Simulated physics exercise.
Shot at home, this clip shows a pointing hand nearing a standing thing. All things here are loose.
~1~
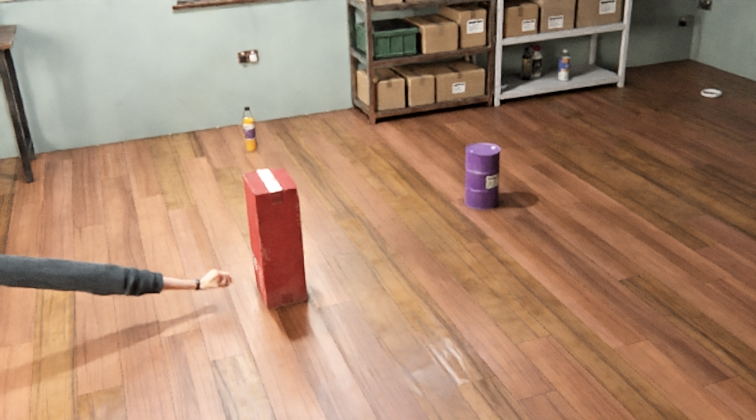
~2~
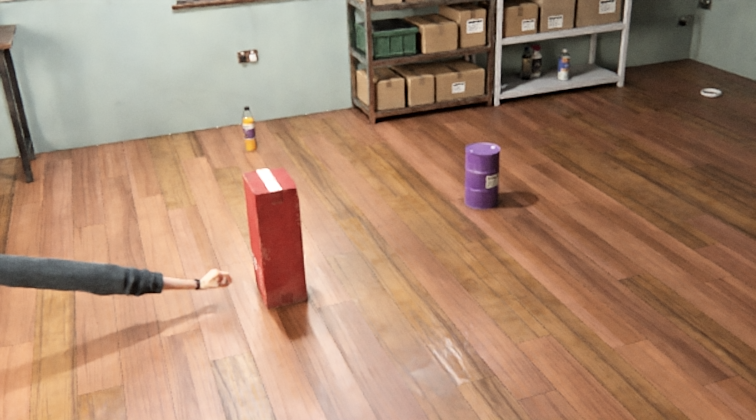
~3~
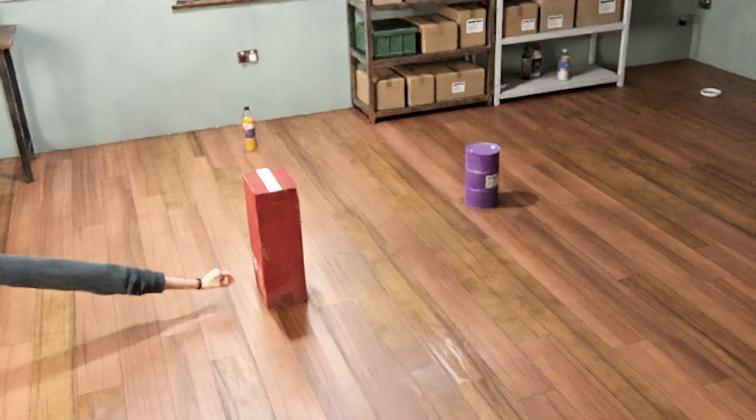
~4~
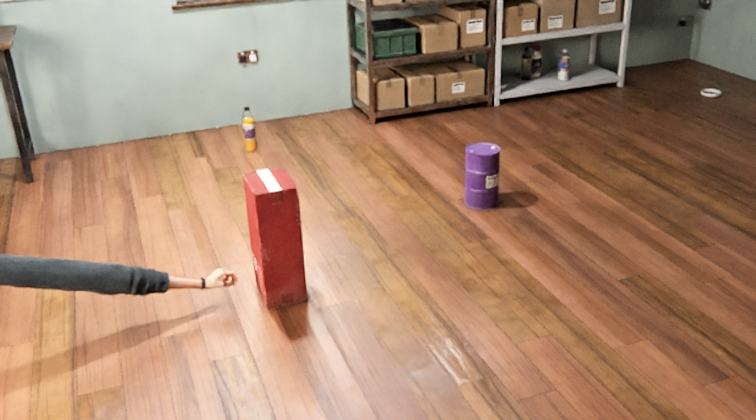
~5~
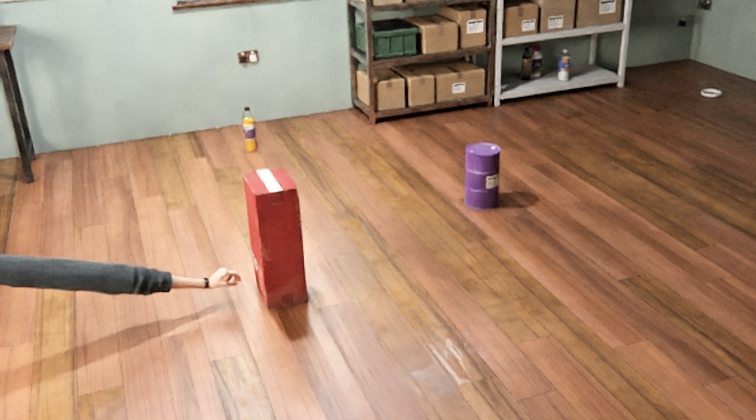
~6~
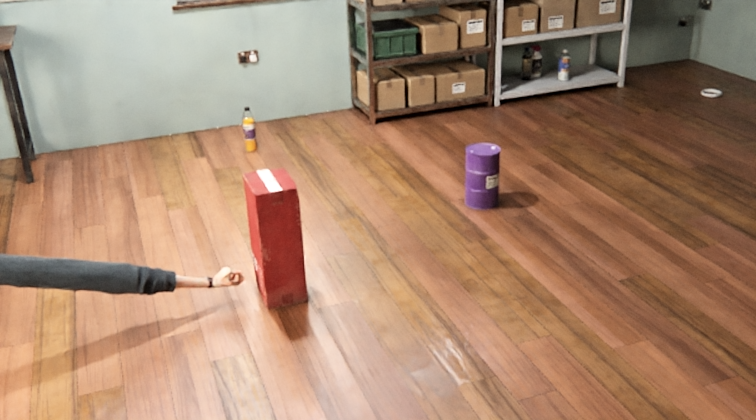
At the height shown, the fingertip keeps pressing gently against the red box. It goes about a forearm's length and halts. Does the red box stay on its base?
Remains erect.
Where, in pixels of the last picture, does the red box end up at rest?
Pretty much around (348, 224), I'd say.
Then, 0.80 s later than the last frame, red box moved a little near (297, 234).
Then, 1.40 s later than the last frame, red box moved about its own width near (324, 228).
When it is over, moved from the start, red box. End places, in pixels of the last picture, red box near (348, 224).
